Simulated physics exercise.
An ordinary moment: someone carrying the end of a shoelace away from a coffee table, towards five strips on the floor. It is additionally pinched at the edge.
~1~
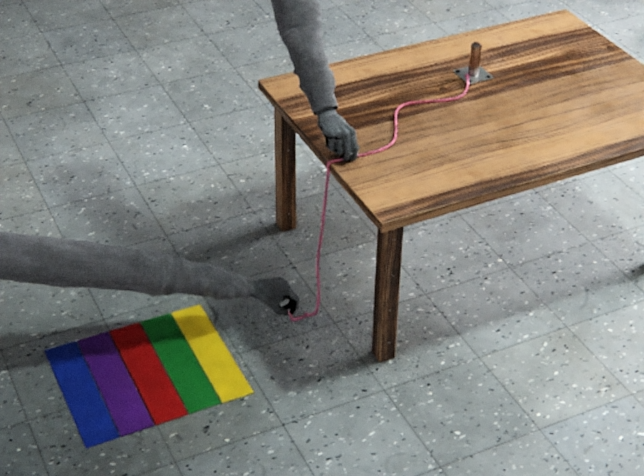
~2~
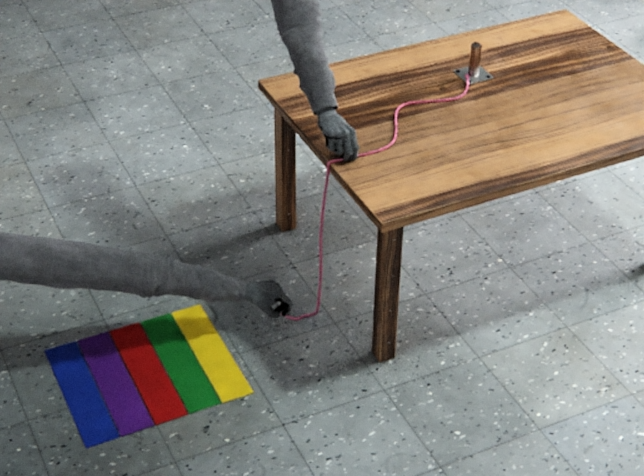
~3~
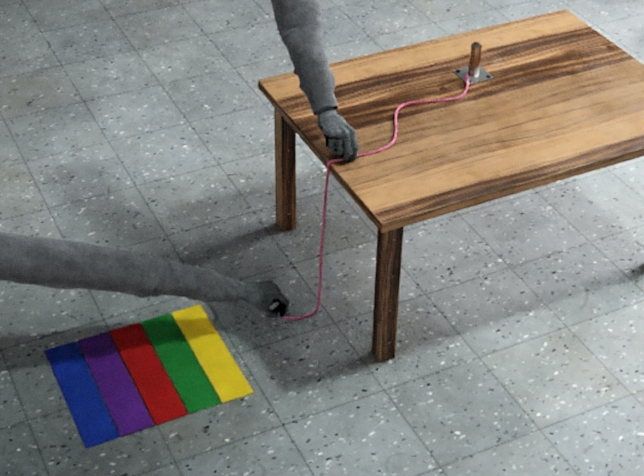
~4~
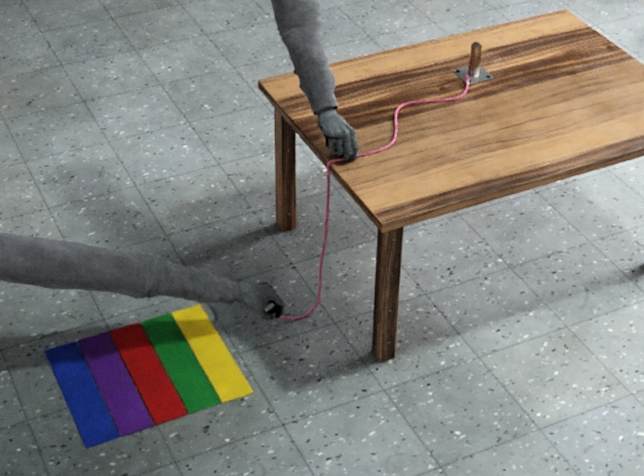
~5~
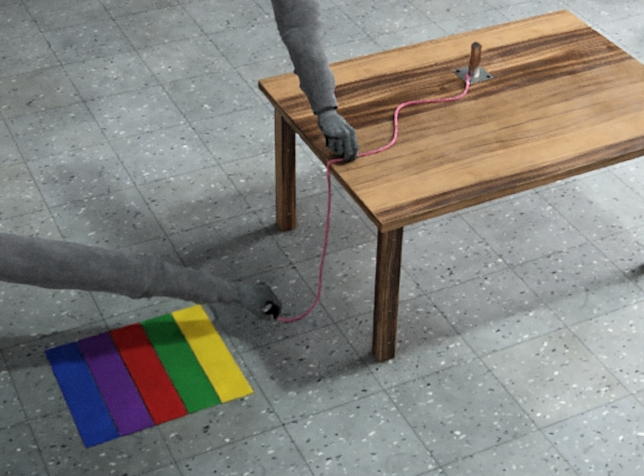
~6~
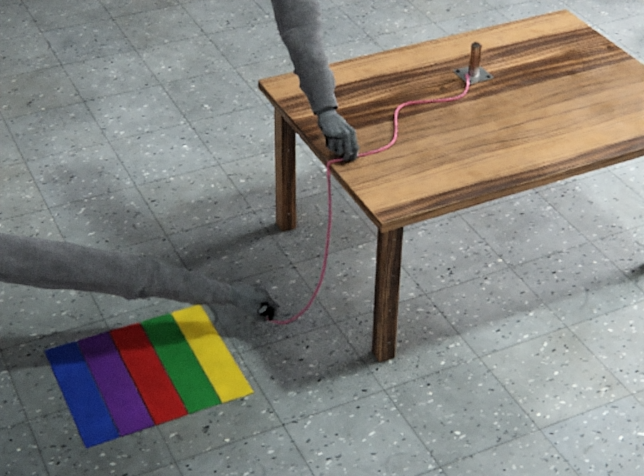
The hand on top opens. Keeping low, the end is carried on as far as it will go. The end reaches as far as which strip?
As far as the red strip.
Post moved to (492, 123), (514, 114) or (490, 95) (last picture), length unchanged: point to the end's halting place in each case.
Somewhere near (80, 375), (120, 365) and (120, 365), in that order.
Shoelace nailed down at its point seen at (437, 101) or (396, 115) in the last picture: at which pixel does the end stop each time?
Approximately (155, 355), then (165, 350).
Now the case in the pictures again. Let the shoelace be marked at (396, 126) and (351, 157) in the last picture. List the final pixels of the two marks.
(370, 129) for the first, (314, 168) for the second.
Soon after, end near (211, 336); over yellow.
Then, end near (167, 349); over green.
At full stretch, end near (141, 357); over red. It gets as far as the red strip.
